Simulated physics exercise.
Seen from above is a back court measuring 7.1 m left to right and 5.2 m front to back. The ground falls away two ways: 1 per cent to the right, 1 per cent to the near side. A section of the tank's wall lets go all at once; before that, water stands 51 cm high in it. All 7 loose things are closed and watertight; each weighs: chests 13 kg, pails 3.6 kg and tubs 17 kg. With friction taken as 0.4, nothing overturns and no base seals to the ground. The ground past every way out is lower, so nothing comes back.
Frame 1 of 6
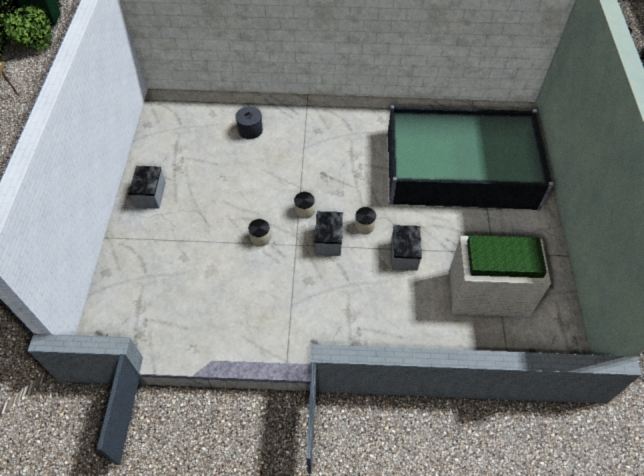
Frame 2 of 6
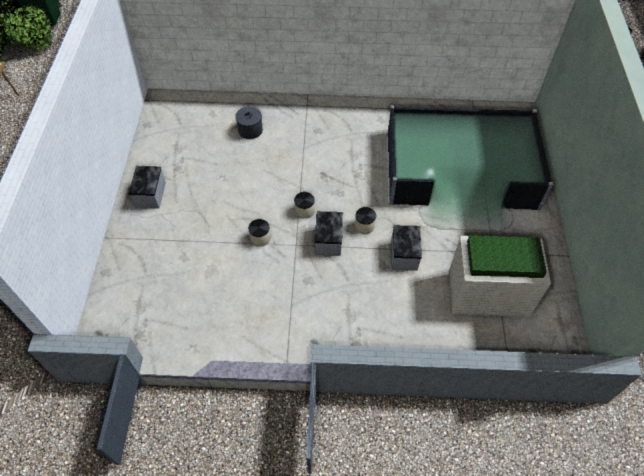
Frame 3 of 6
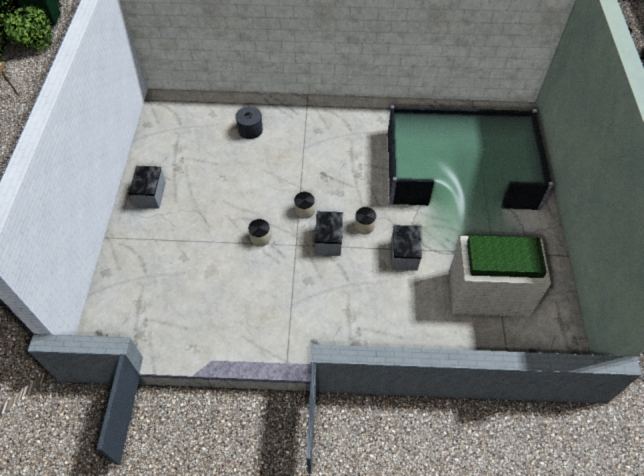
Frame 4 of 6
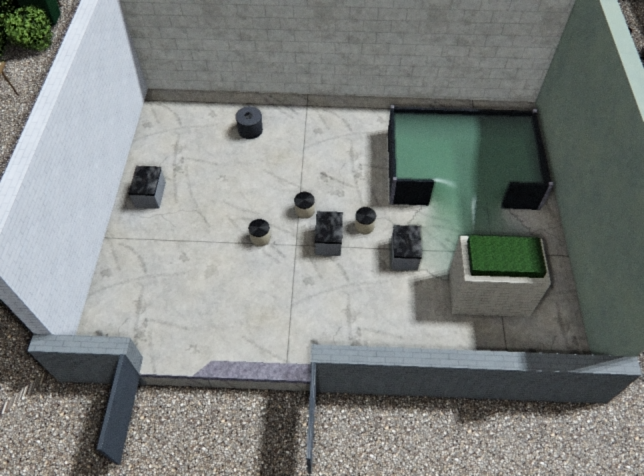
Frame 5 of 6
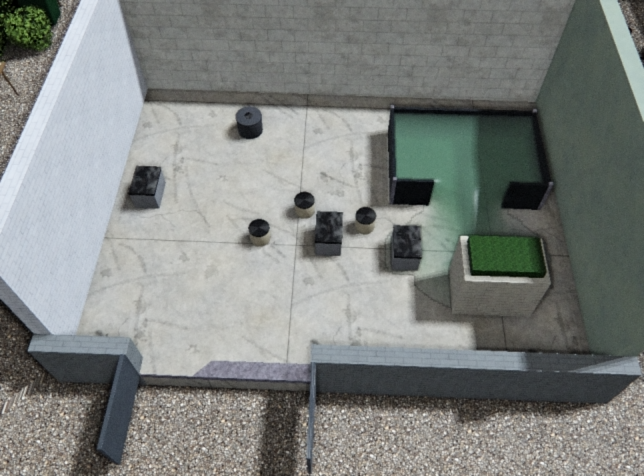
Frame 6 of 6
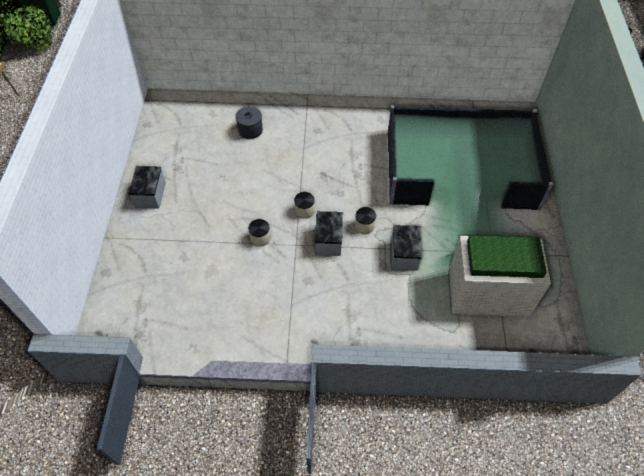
A walled tank's front opens and green water spreads out across the pale courtyard floor.
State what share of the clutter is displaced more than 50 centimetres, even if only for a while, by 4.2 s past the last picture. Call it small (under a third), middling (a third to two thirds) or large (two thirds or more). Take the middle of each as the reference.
Small, under a third.
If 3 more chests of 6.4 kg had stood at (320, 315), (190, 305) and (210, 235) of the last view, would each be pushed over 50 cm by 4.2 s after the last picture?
In the order asked: Farther than that, farther than that, not as far.
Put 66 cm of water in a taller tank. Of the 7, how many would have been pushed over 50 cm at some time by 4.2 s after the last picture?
It would come to 2 of them.
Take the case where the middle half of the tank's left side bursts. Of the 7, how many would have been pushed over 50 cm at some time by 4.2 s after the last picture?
4.
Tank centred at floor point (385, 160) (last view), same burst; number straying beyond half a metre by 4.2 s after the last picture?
In that case 3 of them.
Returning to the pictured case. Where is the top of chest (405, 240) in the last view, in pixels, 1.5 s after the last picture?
Position: Approx. (350, 231).
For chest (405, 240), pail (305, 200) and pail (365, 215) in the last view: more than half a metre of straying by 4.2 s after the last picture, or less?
Listed in sequence: Higher; lower; lower for the last.
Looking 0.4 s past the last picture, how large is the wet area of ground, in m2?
Around 8.0 m2 of it.
Then, 0.4 s after the last picture 0 of 7 are over 50 cm from their spots; 0 afloat.
Then, 1.5 s after the last picture 1 of 7 are over 50 cm from their spots; 0 afloat.
Then, 2.8 s after the last picture 1 of 7 are over 50 cm from their spots; 0 afloat.
Then, 4.2 s after the last picture 1 of 7 are over 50 cm from their spots, and 1 have been at some point; 0 afloat.
